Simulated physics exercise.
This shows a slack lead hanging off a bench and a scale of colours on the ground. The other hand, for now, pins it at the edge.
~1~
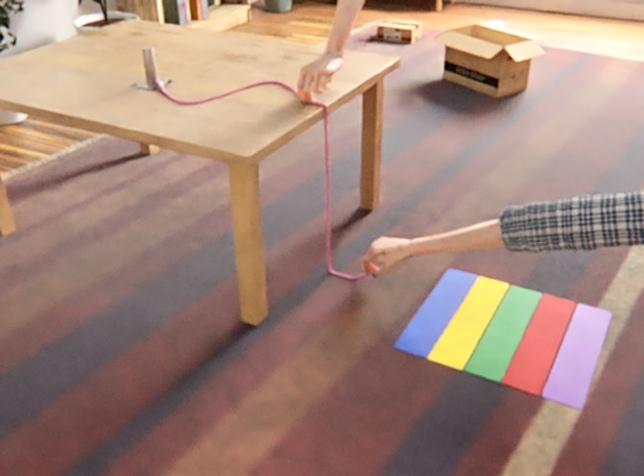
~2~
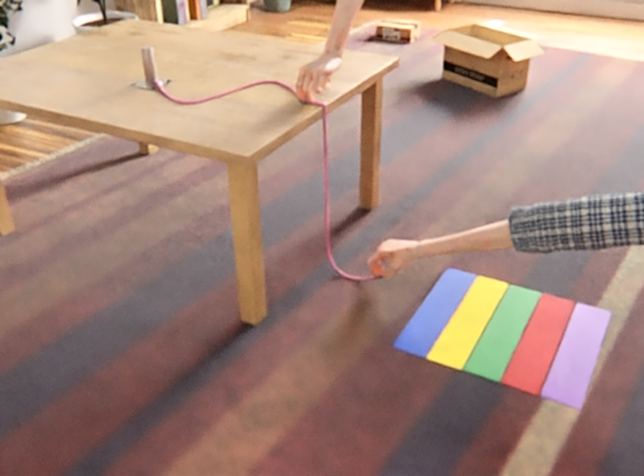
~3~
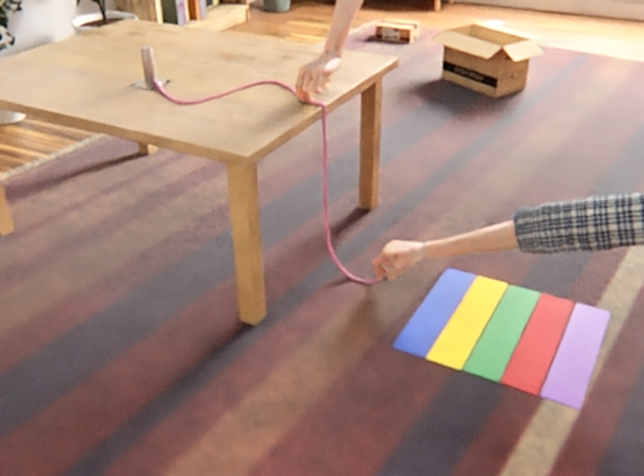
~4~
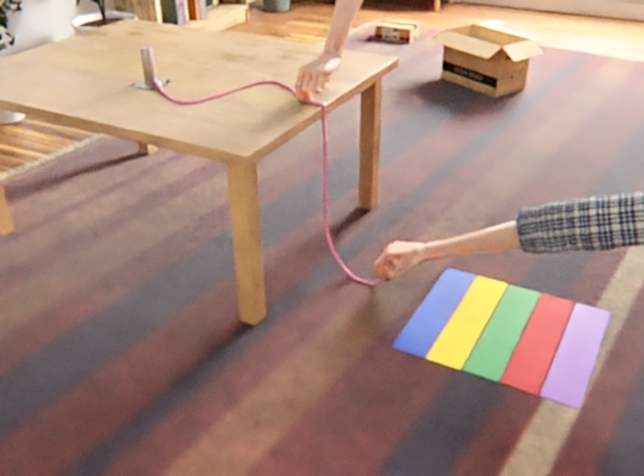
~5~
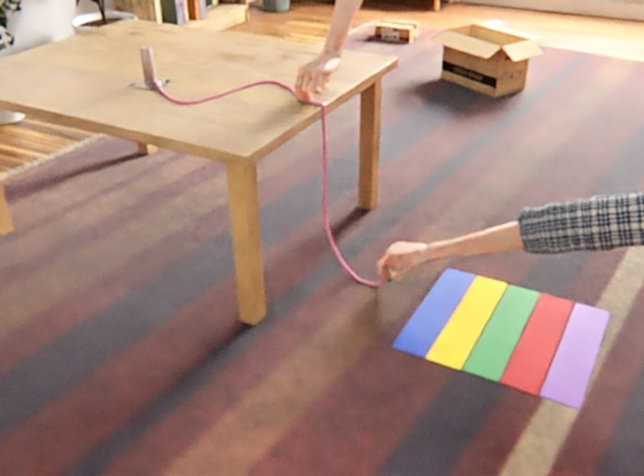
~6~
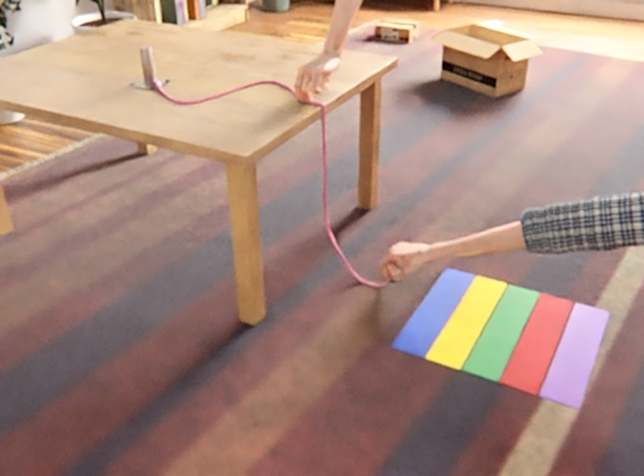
A room with a dark striped rug is seen from above at an angle by a still camera. A pink cord runs from a small upright peg across a pale wooden table, pressed at the edge by one hand, and hangs to another hand in a checked sleeve, near blue, yellow, green, red and purple strips, with an open cardboard box behind. The lower hand draws the cord's end slightly rightward, slowing, while the upper hand stays put.
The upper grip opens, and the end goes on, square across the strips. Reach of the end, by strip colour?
Purple.
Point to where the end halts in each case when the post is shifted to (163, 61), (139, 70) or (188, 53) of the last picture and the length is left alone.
Close to (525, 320), (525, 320) and (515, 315) in that order.
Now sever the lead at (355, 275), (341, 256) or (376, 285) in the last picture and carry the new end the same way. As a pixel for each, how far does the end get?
Well, that gives around (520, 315) the first time, (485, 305) the next and (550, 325) the last.
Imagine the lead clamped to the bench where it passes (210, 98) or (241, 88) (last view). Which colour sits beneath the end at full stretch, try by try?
Try 1: Red; try 2: Green.
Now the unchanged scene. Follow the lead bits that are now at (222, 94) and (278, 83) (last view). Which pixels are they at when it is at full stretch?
The first moves to (253, 98), the second to (319, 109).
Early on, end near (498, 310); over green.
Midway, end near (549, 325); over red.
At the end of the slack, end near (581, 334); over purple. It gets as far as the purple strip.
